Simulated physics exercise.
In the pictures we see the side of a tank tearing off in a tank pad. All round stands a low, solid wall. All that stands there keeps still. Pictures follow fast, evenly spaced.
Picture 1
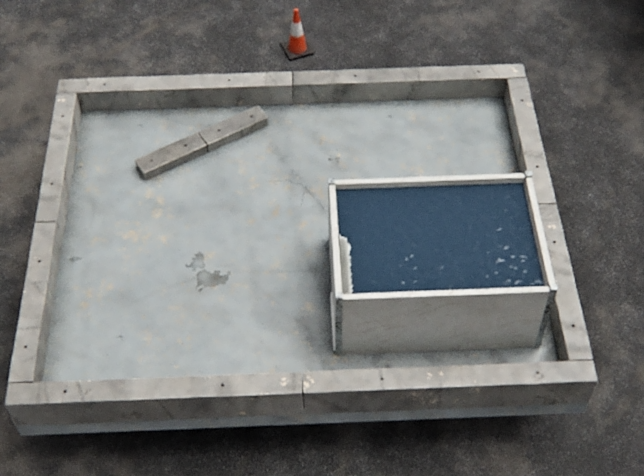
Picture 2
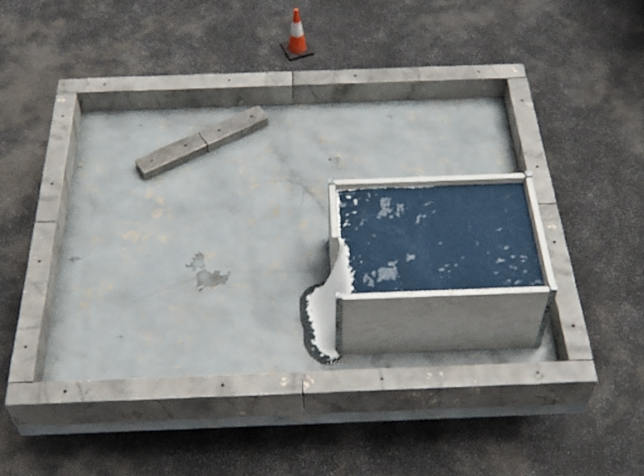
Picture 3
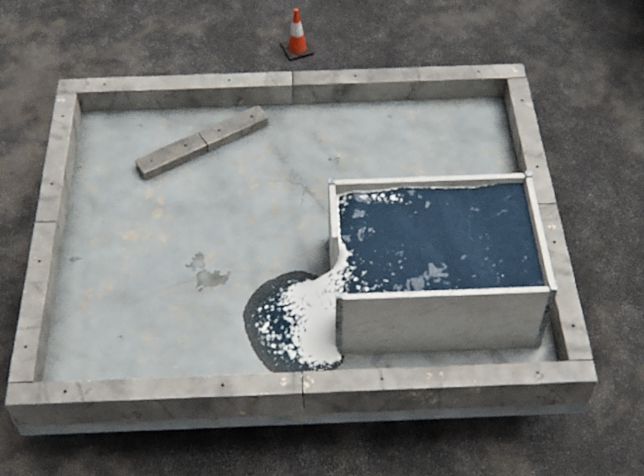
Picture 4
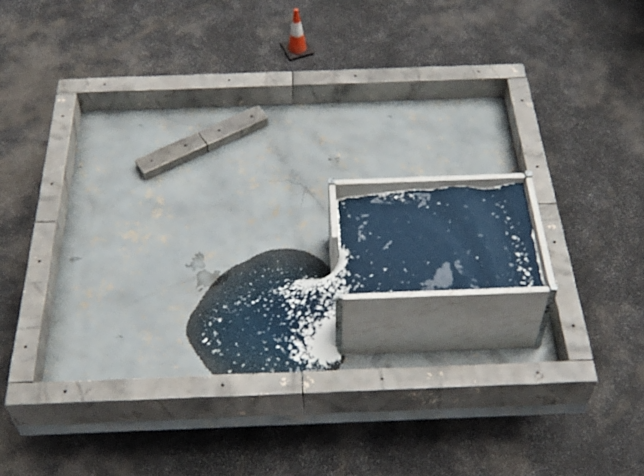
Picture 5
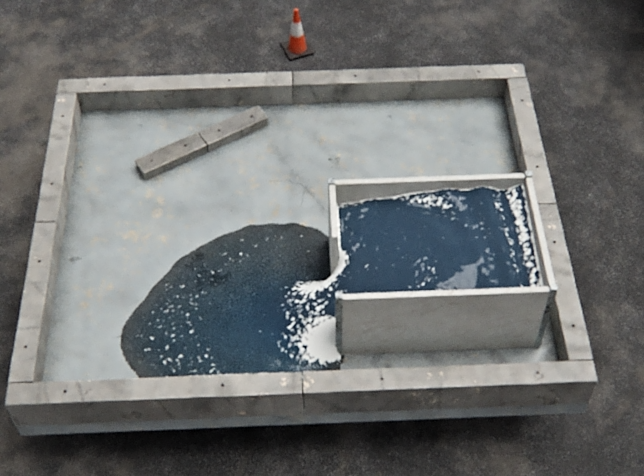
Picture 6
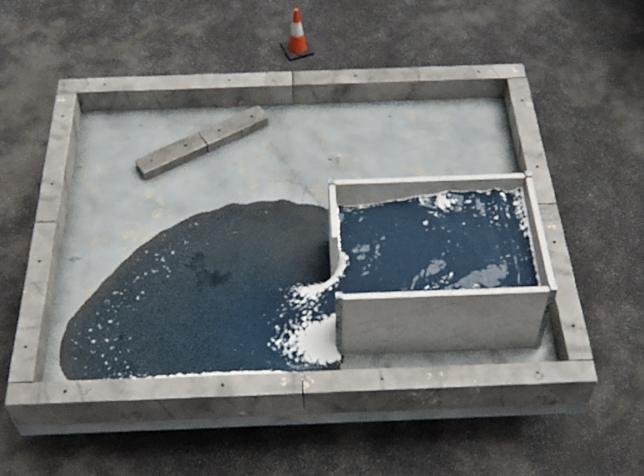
The clip shows an open tank of dark blue water inside a low-walled concrete pad; water pours from a gap in its left side and spreads leftward across the pale floor in a widening, foam-flecked pool.
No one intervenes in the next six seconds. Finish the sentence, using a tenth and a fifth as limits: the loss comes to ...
The loss comes to less than a tenth.
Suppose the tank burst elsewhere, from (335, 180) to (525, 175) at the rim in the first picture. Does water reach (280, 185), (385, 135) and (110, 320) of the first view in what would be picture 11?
Soaked, soaked, spared.
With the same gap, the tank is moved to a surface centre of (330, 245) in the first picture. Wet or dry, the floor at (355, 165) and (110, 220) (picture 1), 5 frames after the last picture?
One after the other: Dry, covered.
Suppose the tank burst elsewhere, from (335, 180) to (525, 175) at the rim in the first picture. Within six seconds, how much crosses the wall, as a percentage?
About 14 %.
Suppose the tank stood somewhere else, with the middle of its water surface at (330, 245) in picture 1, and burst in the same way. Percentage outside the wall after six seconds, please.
I'd say roughly 10 percent of it.
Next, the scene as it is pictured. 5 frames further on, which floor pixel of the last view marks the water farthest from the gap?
Somewhere around (75, 165).
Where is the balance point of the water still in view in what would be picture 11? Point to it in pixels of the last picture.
My pick is pixel (320, 305).
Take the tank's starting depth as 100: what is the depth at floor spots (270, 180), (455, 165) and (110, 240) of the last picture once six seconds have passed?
Respectively 8, 8 and 12 per cent.
A moment on, water covers 35 % of the floor; the low wall has let 0 % over.
Next, water covers 40 % of the floor; the low wall has let 0 % over.
Then, water covers 50 % of the floor; the low wall has let 5 % over.
Later, water covers 70 % of the floor; the low wall has let 7 % over.
In the end, water covers 80 % of the floor; the low wall has let 7 % over.
